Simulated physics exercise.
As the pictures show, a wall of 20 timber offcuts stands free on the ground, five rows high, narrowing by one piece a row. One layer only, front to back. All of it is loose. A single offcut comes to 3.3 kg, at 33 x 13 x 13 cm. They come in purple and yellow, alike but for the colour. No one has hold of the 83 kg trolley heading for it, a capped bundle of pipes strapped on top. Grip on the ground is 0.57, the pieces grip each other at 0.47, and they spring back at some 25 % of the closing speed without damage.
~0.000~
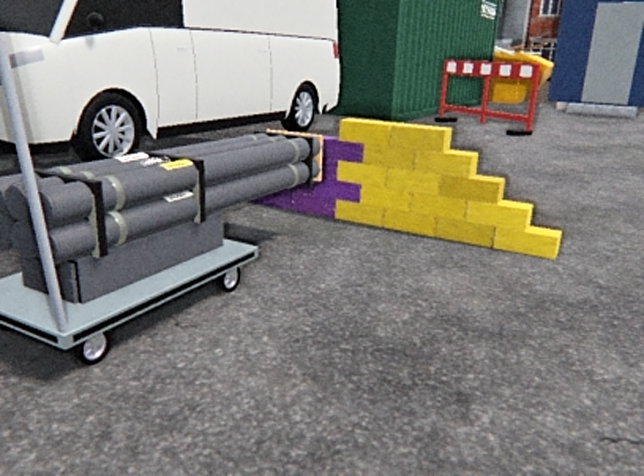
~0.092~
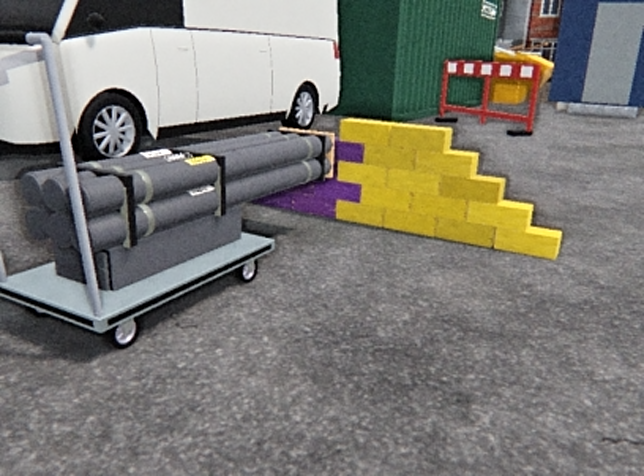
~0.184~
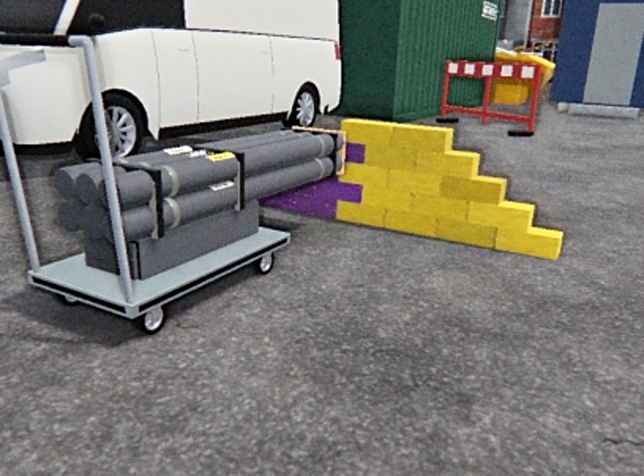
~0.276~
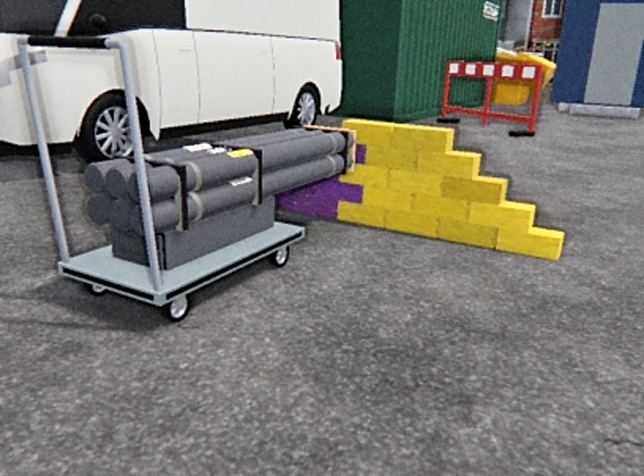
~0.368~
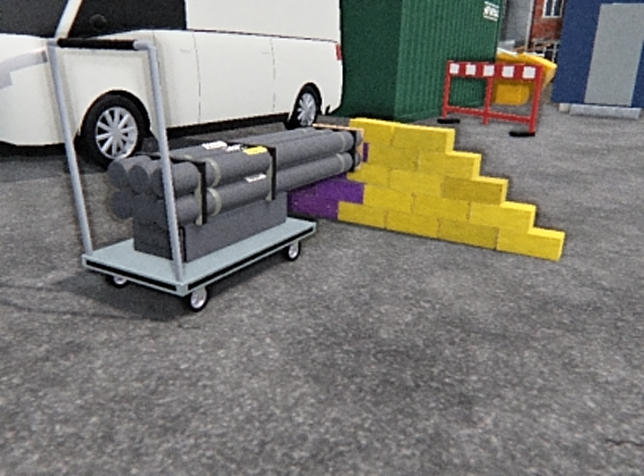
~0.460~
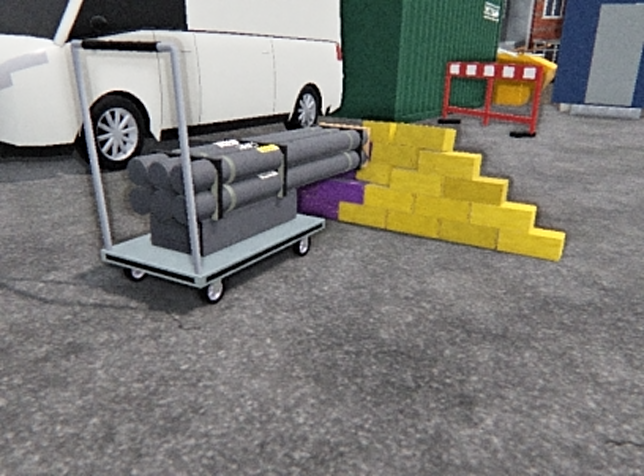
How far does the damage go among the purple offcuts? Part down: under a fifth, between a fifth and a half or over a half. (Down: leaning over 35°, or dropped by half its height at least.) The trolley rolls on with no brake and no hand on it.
It comes to more than a half.
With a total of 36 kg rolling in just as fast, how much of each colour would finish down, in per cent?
In that case yellow 30, purple 70 per cent.
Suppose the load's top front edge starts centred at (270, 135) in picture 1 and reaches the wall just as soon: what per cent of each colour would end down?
Then yellow 30, purple 70 per cent.
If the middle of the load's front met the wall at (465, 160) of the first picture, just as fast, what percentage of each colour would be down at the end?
In that case yellow 60, purple 0 per cent.
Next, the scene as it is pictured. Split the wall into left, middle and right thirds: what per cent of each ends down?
In per cent: Left 70, middle 50, right 0.
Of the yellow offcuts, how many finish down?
Ending so: Yellow 4.
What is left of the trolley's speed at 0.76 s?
Roughly 1.0 m/s.
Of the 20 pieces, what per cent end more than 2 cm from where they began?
Shifted: 60 per cent.
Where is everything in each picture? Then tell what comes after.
In the first frame (each place is the centre of the face we see best), load (317, 151) 43 cm short of the wall; top purple offcut (338, 151); top yellow offcut (363, 133); all as stacked.
The second frame shows load (329, 148) 30 cm short of the wall; top purple offcut (338, 151).
The third frame shows load (341, 146) 18 cm short of the wall.
The fourth frame shows load (351, 144) 50 mm short of the wall.
The fifth frame shows load (359, 142) 6 cm into the wall's line; top yellow offcut (369, 133) moved 6 cm; 5 have shifted.
The sixth frame shows load (366, 141) 16 cm into the wall's line; top yellow offcut (375, 132) tilted 8°; steepest lean 19°, the offcut at (356, 171); 6 have shifted.
By 0.56 s, load 26 cm past the wall's line, still rolling; 2 of the 6 purple offcuts down (2 of 20 in all colours); top purple offcut tilted 27°, 10 cm lower; top yellow offcut tilted 25°, 56 mm lower.
By 0.76 s, load 46 cm past the wall's line, still rolling; 2 of the 6 purple offcuts down (6 of 20 in all colours); top purple offcut on its side; top yellow offcut tilted 44°, 36 cm lower.
By 1.14 s, load 80 cm past the wall's line, still rolling; 2 of the 6 purple offcuts down (6 of 20 in all colours); top purple offcut on its side; top yellow offcut on its side.
By 1.42 s, load 95 cm past the wall's line, still rolling; 4 of the 6 purple offcuts down (8 of 20 in all colours); top purple offcut on its side; top yellow offcut on its side.
When it is over (2.3 s), load 1.02 m past the wall's line, stopped; 4 of the 6 purple offcuts down (8 of 20 in all colours); top purple offcut on its side; top yellow offcut on its side. That is 67 per cent. In pixels of the last frame, middles, top purple offcut near (396, 192), top yellow offcut near (436, 189).
